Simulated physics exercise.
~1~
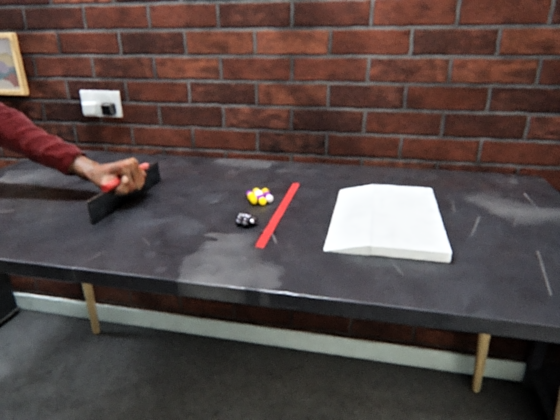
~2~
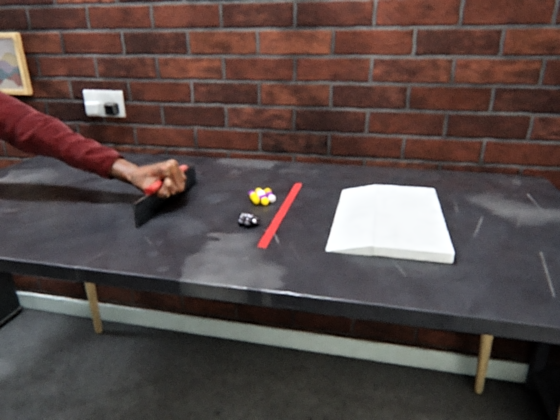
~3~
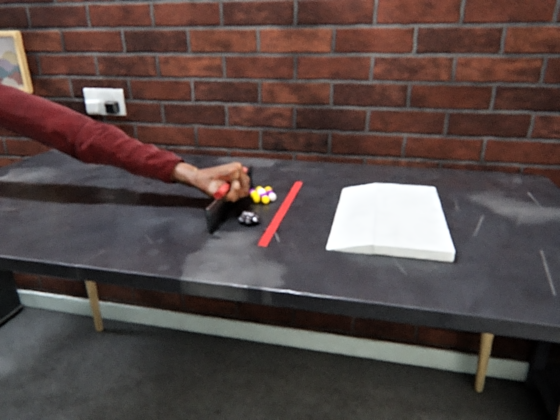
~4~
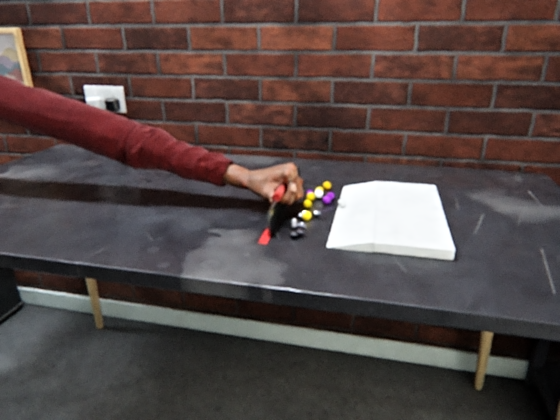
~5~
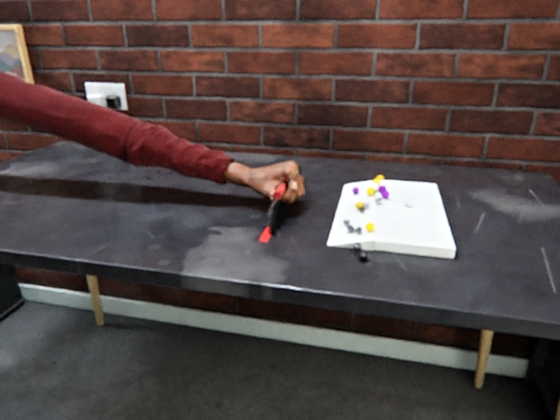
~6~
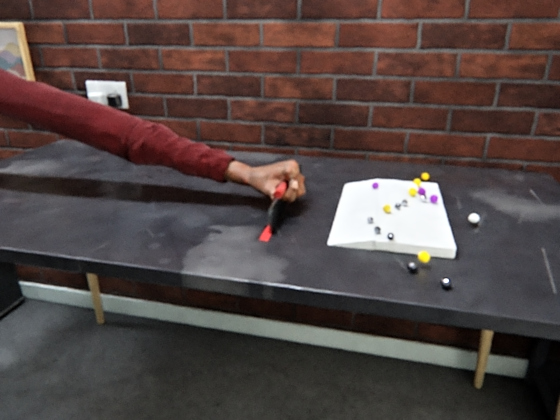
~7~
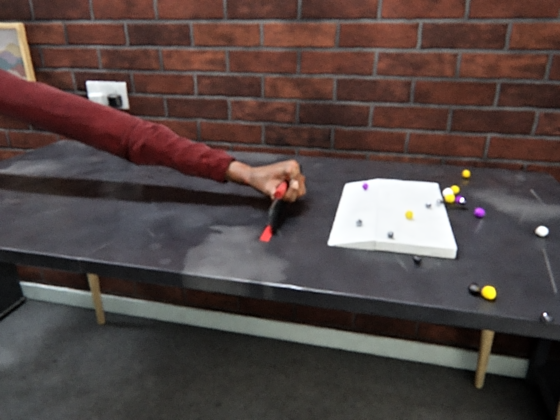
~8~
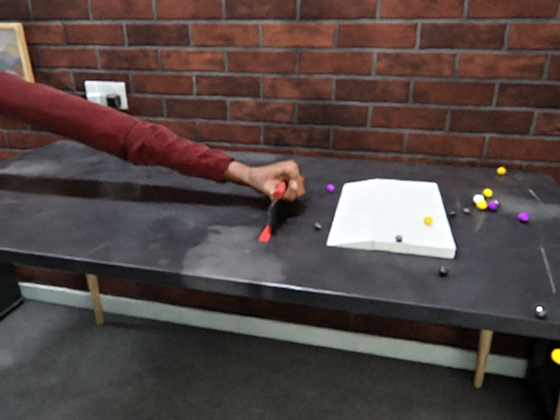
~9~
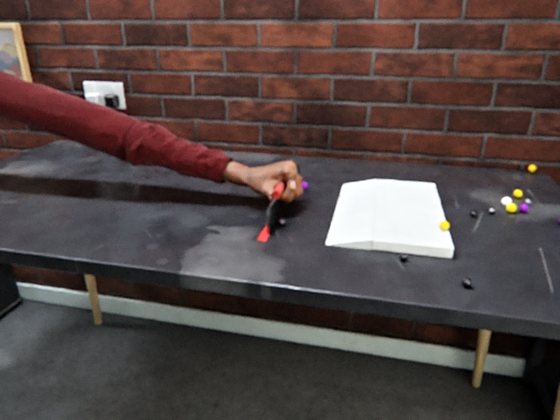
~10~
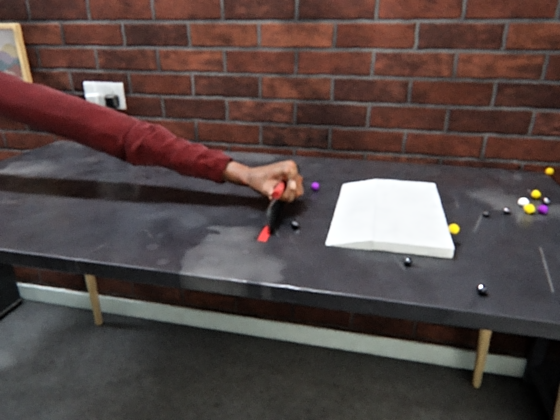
A hand sweeps small balls rightward, stops at red tape, and most scatter beyond the wedge.
